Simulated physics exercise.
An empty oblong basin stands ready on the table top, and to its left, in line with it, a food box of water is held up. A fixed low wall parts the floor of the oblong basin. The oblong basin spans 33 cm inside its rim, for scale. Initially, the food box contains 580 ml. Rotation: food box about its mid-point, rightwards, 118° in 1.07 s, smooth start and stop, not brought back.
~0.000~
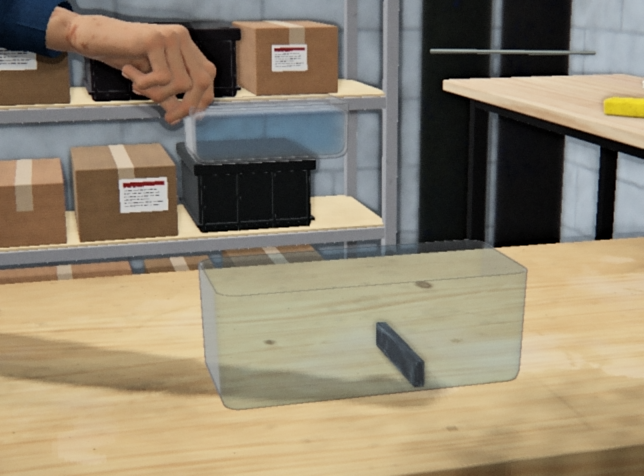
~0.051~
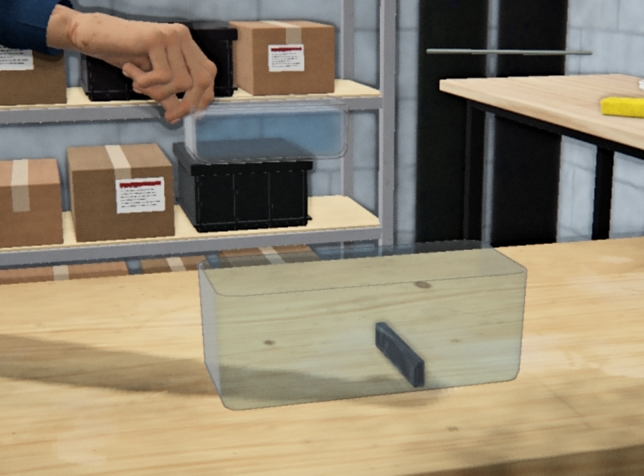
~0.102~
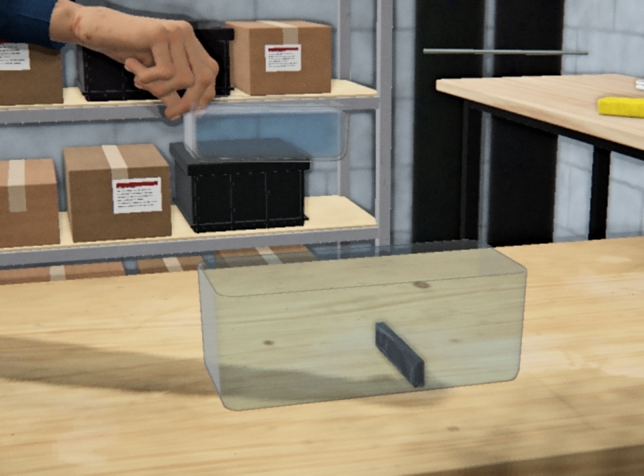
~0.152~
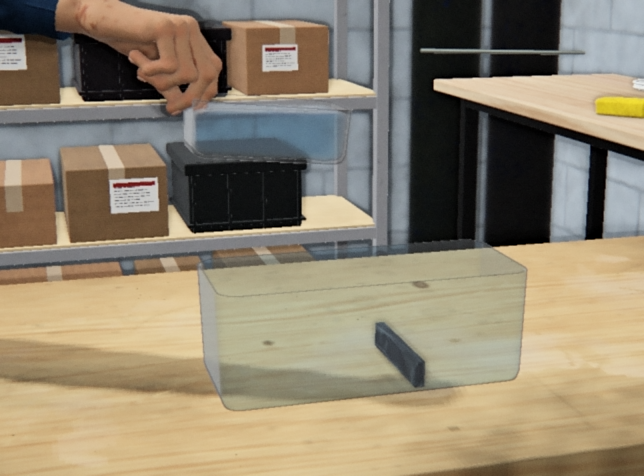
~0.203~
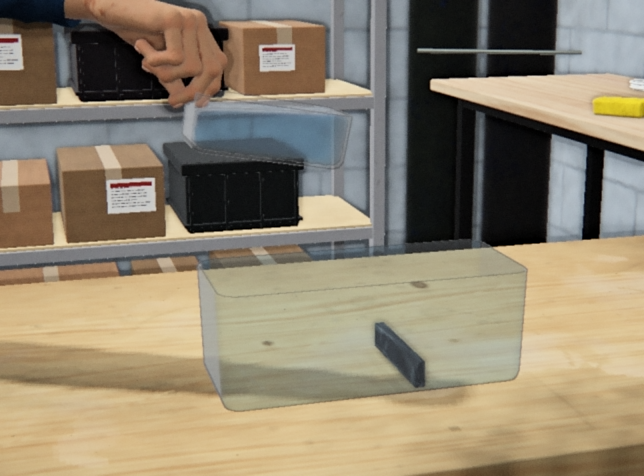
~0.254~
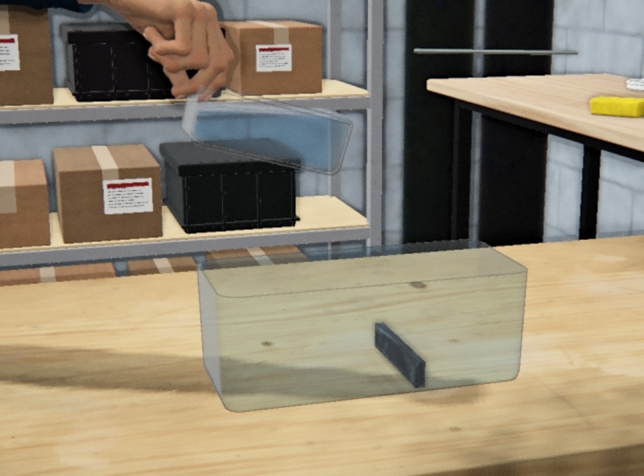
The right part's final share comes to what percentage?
It comes to roughly 55 %.
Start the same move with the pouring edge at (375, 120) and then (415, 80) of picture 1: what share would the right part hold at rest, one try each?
65 then 55 %.
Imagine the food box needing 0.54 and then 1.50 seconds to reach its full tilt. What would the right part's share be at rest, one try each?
About 30 %, then about 55 %.
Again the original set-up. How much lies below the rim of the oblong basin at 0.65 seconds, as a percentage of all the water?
Close to 40 in a hundred.
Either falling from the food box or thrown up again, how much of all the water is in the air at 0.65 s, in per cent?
44 %.
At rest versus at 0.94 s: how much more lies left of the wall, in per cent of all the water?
7 %.
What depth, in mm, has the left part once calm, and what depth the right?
Once settled, the left stands around 8 mm and the right around 20 mm.
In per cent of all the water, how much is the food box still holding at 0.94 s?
2 %.
Then, 0.65 s in, the tilt is 78° and 14 per cent is still to pour, 8 is left of the wall and 33 right of it.
Then, 0.94 s in, the tilt is 114° and 2 per cent is still to pour, 35 is left of the wall and 57 right of it.
Then, 1.24 s in, the tilt is 118° and 0 per cent is still to pour, 42 is left of the wall and 55 right of it.
Then, 1.57 s in, the tilt is 118° and 0 per cent is still to pour, 42 is left of the wall and 55 right of it.
Finally, 42 per cent lies left of the wall, 55 right of it and 3 outside.
